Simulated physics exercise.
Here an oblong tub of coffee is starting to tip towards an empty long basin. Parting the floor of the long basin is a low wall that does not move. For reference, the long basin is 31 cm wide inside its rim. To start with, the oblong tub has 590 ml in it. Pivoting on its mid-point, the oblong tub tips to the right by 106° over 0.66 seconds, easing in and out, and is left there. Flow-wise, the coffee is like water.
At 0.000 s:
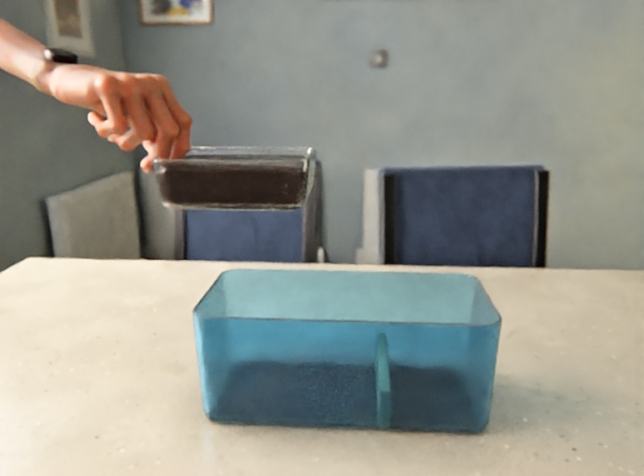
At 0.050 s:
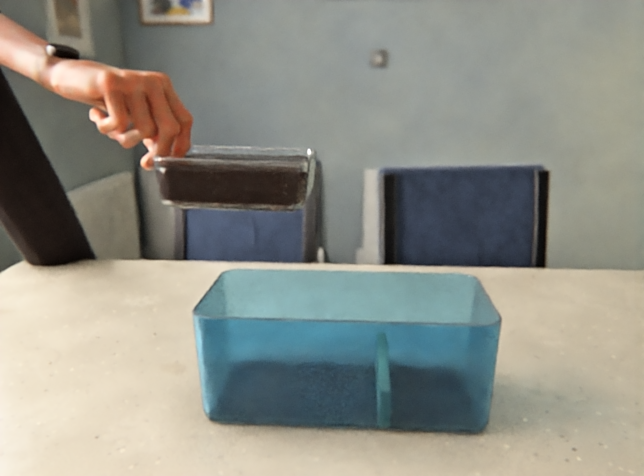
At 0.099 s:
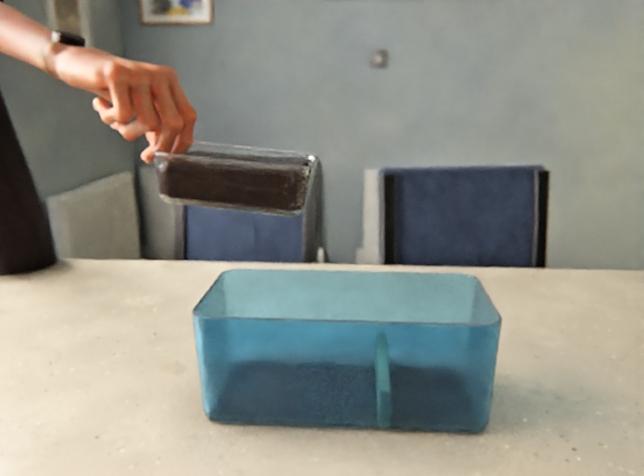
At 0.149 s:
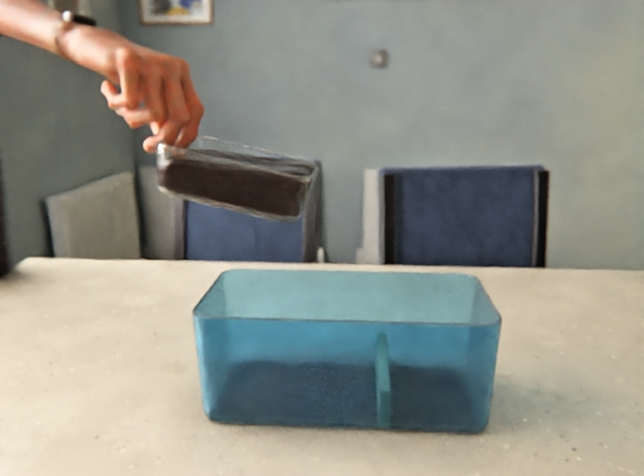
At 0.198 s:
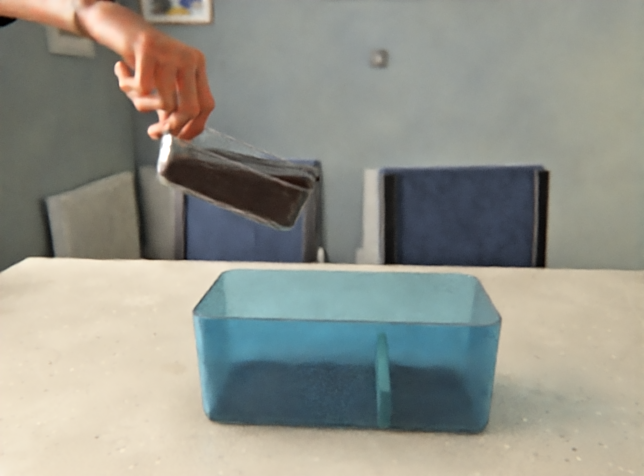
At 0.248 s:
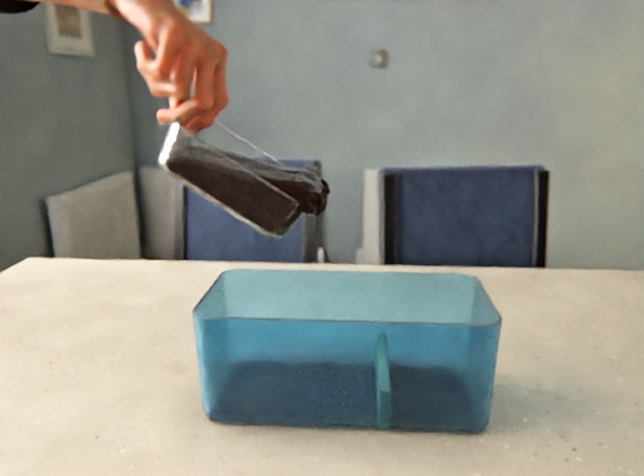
A clear tub of dark liquid, gripped by a hand, tilted gradually to the right above a blue basin with a low divider, and the liquid began coming over its lower edge.
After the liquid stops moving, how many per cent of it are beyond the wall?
About 15 per cent.
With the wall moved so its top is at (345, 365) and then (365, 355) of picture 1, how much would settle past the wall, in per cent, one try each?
The first gives near 65 per cent and the second near 50 per cent.
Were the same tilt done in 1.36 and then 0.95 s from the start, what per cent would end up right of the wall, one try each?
Around 40 per cent first, around 30 per cent next.
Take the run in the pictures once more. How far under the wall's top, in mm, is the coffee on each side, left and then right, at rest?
Roughly 24 mm on the left side and roughly 36 mm on the right.
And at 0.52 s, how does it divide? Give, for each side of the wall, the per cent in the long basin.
Left about 56, right about 10.
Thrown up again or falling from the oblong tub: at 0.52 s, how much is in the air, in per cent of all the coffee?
Around 28 percent.
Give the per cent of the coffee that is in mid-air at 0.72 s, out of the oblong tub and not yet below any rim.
I'd say some 5 per cent is in the air.
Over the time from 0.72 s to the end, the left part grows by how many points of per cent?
That amounts to roughly 0 per cent of the whole.
After 0.52 s the tilt is 95° and 3 per cent is still to pour, 56 is left of the wall and 11 right of it.
After 0.72 s the tilt is 106° and 0 per cent is still to pour, 77 is left of the wall and 14 right of it.
After 0.93 s the tilt is 106° and 0 per cent is still to pour, 77 is left of the wall and 14 right of it.
After 1.16 s the tilt is 106° and 0 per cent is still to pour, 77 is left of the wall and 15 right of it.
In the end 77 per cent lies left of the wall, 15 right of it and 8 outside.
